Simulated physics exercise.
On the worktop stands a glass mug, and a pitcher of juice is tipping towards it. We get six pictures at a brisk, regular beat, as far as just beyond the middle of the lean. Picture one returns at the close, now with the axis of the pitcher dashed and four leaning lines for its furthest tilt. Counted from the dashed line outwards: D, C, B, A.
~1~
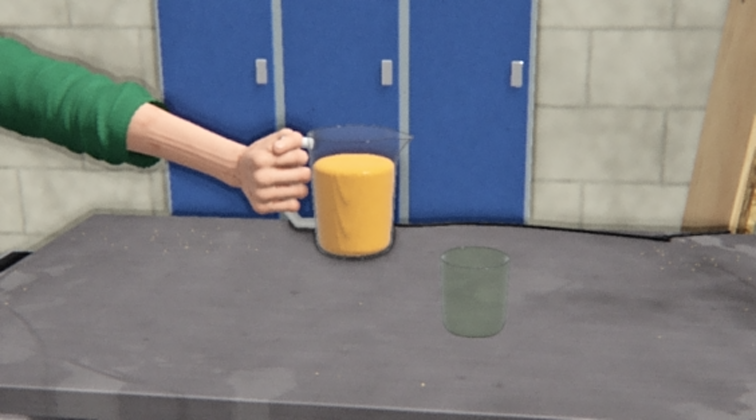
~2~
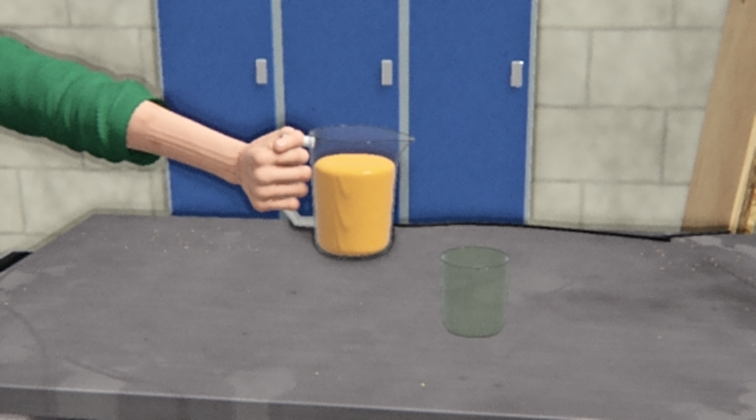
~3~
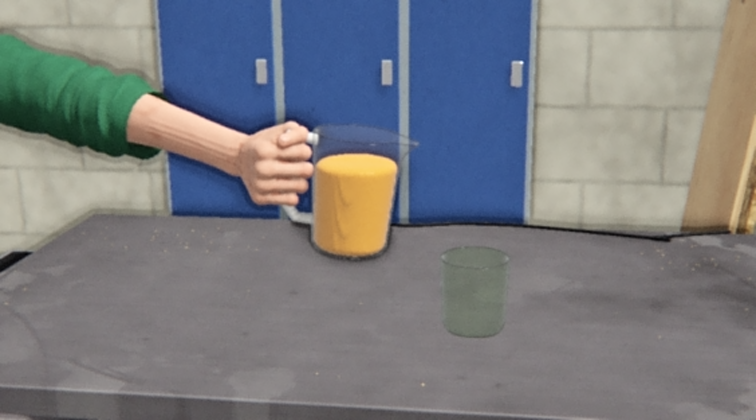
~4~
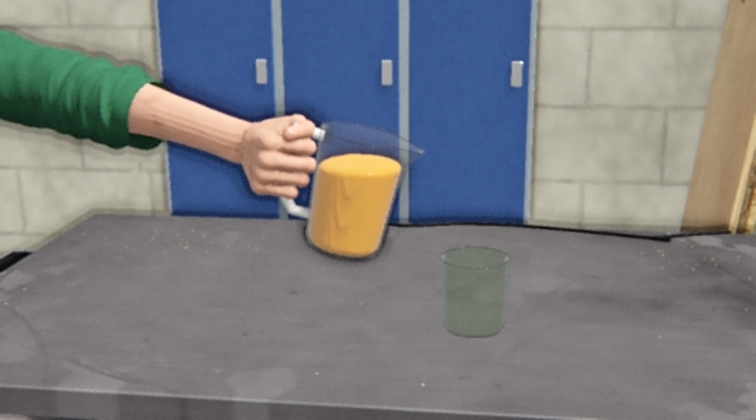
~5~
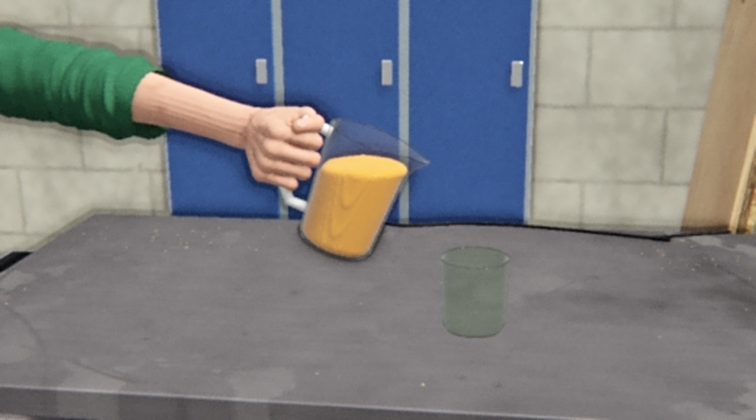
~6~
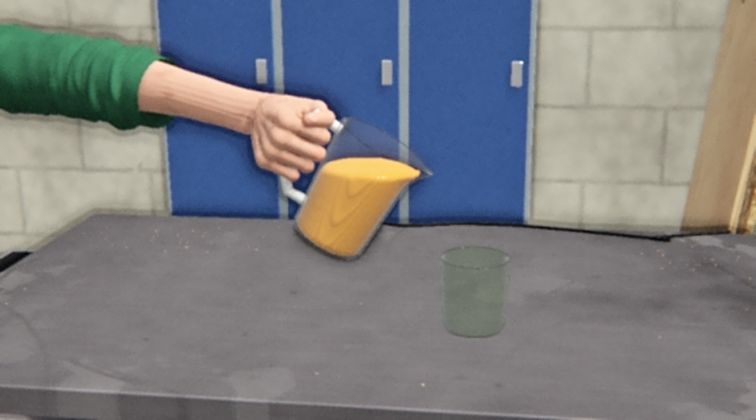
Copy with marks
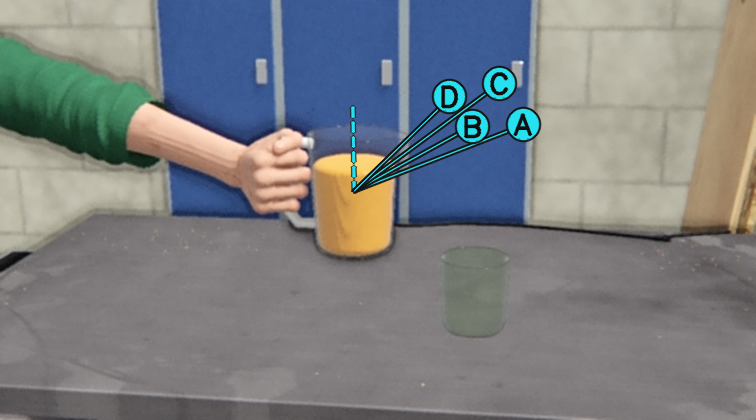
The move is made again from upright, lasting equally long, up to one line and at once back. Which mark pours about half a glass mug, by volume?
B.
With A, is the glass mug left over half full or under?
Over.
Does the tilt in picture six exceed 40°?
No.
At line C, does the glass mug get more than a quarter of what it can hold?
Yes, clearly.
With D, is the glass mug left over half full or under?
Under.
On the marked copy, A at (507, 131); B at (457, 134); C at (486, 93); D at (438, 109).
With A, the glass mug ends with about 73 % of what it can hold.
With B, the glass mug ends with about 51 % of what it can hold.
With C, the glass mug ends with about 32 % of what it can hold.
With D, the glass mug ends with about 18 % of what it can hold.
